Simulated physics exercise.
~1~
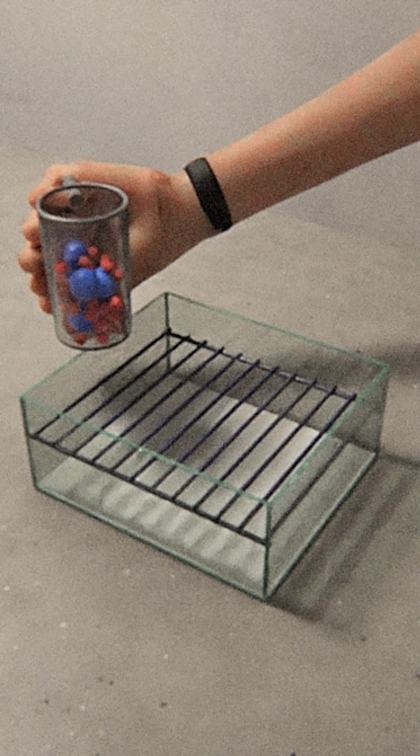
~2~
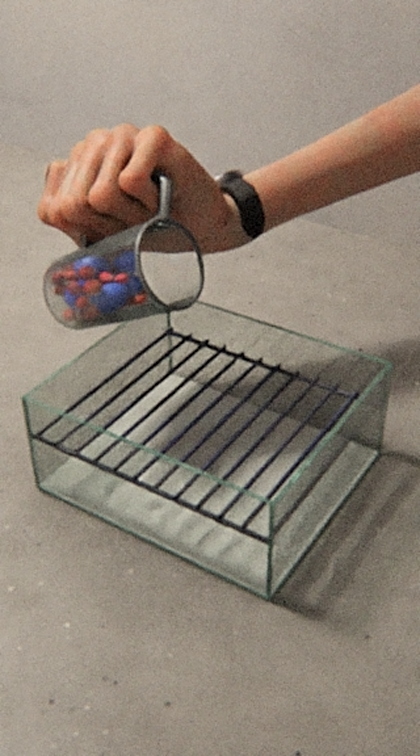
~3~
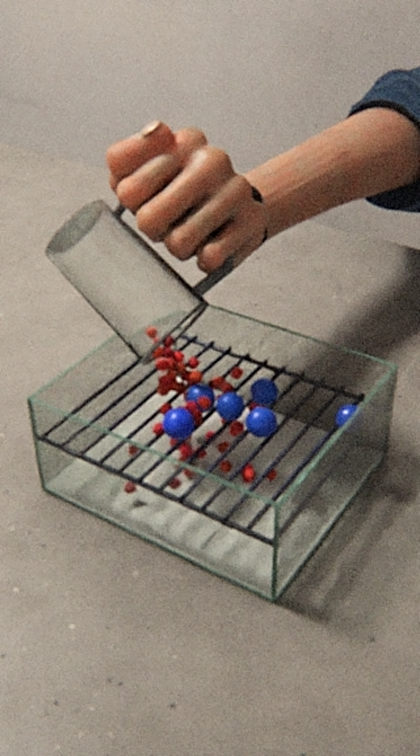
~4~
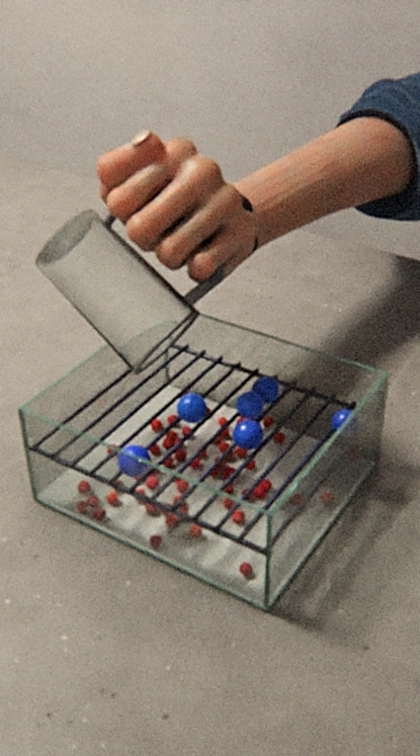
A hand tips blue and red balls onto a rack; only the red fall through.
